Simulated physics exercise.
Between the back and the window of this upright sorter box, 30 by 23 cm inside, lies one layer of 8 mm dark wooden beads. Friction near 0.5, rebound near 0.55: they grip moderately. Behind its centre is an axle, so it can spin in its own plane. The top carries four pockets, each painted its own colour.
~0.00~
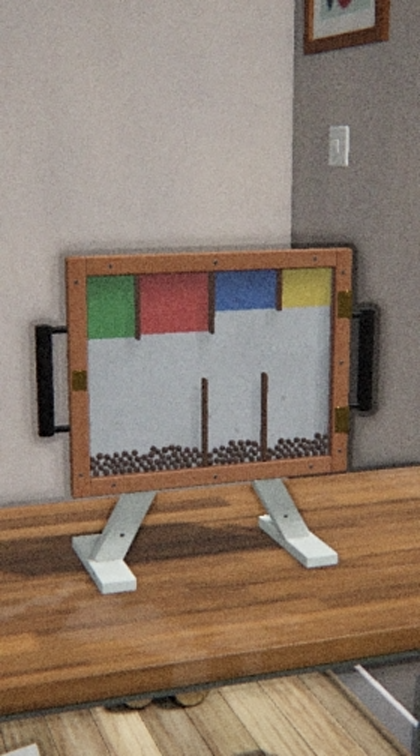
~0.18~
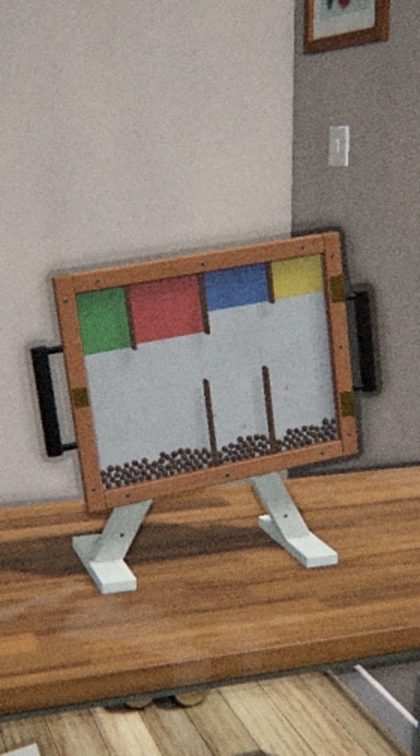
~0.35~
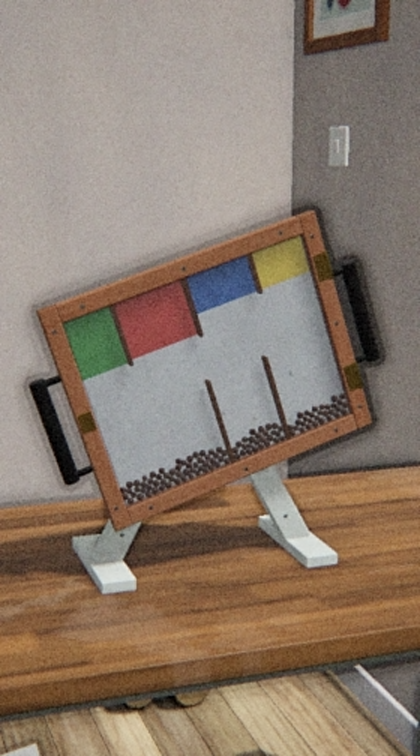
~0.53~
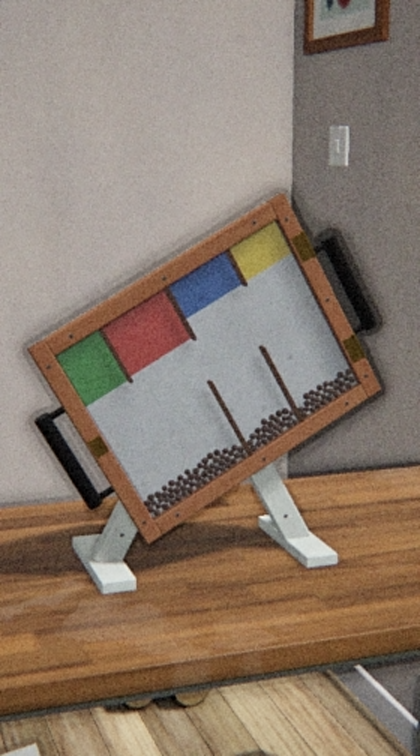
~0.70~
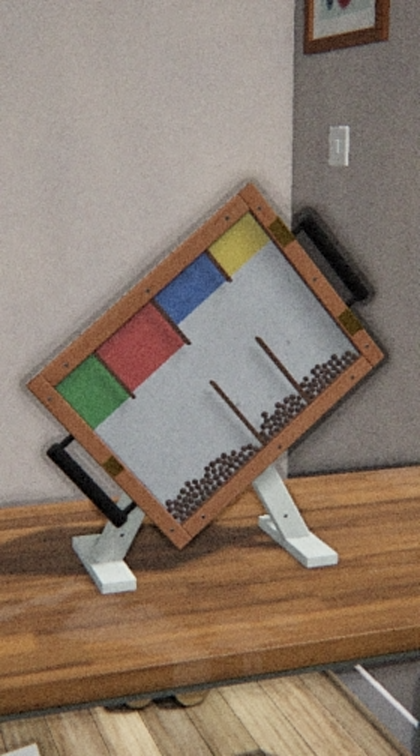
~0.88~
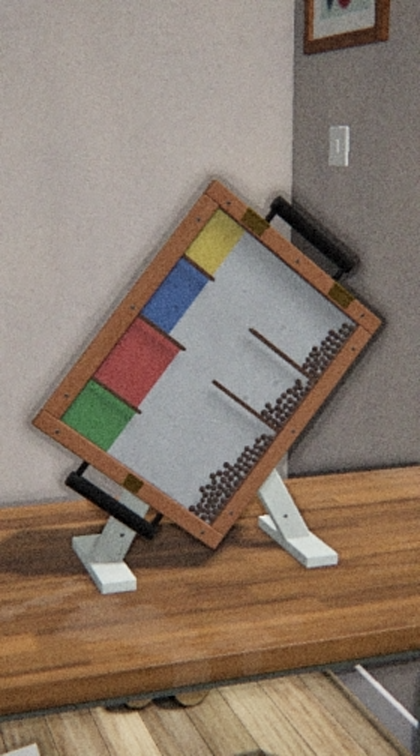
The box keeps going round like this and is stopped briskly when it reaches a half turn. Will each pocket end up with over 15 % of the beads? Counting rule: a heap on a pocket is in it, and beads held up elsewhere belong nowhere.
Green pocket: Yes; yellow pocket: No; red pocket: Yes; blue pocket: Yes.
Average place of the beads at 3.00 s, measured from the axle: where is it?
About 7 cm right and 8 cm below.
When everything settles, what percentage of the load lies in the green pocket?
I'd say close to 50 per cent of the load.
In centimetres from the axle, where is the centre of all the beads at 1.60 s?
The middle sits about 9 centimetres right and 2 centimetres below the axle.
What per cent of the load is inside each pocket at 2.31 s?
Green pocket: 35; yellow pocket: 0; red pocket: 25; blue pocket: 25.
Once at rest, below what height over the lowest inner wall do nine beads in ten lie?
About 5 cm up.
After 1.60 s, it has turned 96°, the beads' middle is 9 cm right of and 2 cm below the axle; inside pockets, nothing yet.
After 2.31 s, it has turned 141°, the beads' middle is 1 cm right of and 11 cm below the axle; inside pockets, green 35 %, red 25 %, blue 25 %.
Settled by 4.2 s, green 50 %, yellow 0 %, red 25 %, blue 25 %.
